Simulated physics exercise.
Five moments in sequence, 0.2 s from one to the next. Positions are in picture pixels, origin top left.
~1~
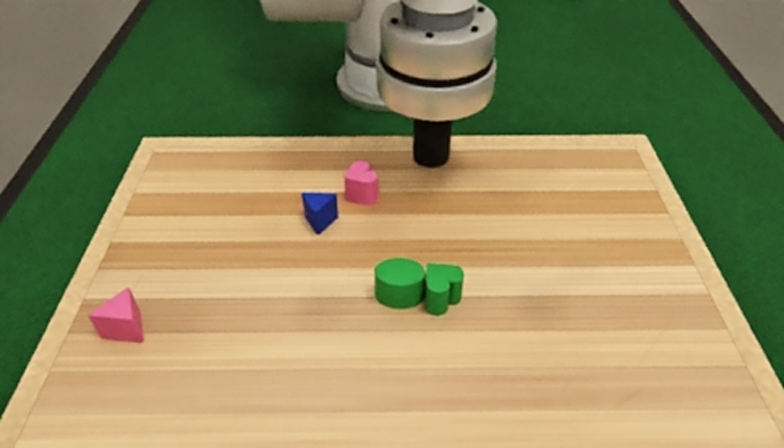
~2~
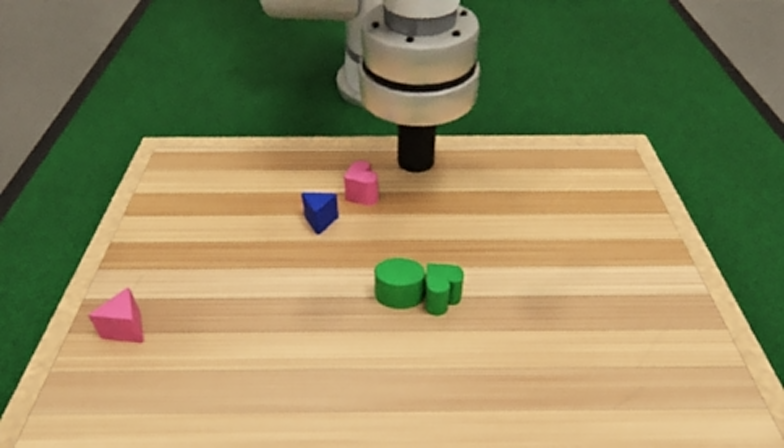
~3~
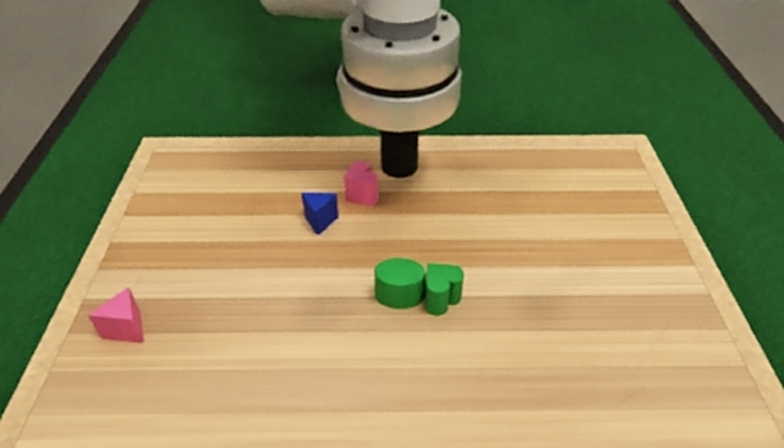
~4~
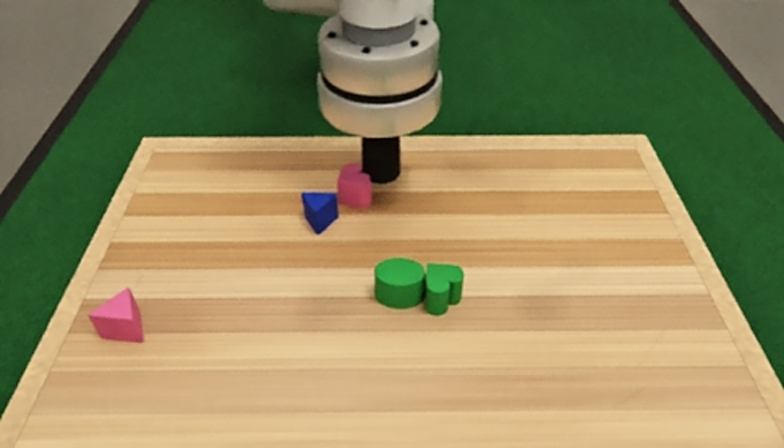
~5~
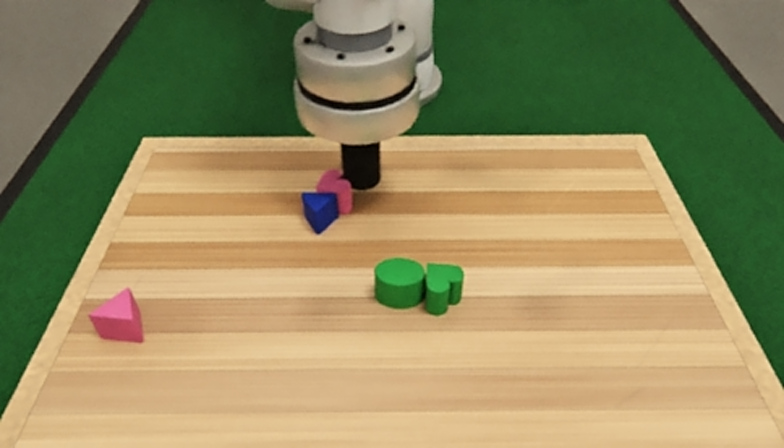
A robotic arm with a silver, cylindrical end and a black peg reaches over the far edge of a light wooden board on a green surface, seen from above the near side by a still camera. A pink heart and blue triangular block sit toward the back, two green blocks near the middle, and a pink triangular block at left. The peg glides left, then pushes the heart left against the blue block.
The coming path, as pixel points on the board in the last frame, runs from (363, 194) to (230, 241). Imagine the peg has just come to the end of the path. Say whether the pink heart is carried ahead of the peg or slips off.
I'm fairly sure the pink heart rides along ahead of the peg to the very end.
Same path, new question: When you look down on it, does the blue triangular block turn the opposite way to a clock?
Short answer: Yes.
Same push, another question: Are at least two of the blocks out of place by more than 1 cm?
Yes, that is how it ends up.
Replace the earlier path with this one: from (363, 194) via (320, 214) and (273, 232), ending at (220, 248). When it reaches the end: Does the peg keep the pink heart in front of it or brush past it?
Still in front.
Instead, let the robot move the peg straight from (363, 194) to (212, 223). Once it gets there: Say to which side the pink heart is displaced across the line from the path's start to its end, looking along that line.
It shifts leftward.
What follows on the original path. One third of the way, peg (319, 194); blue triangular block (292, 215); pink heart (288, 196).
Two thirds of the way, peg (274, 209); blue triangular block (288, 219), turned 30° anticlockwise; pink heart (241, 212).
At the end, peg (226, 225); blue triangular block (288, 219), turned 30° anticlockwise; pink heart (190, 229).
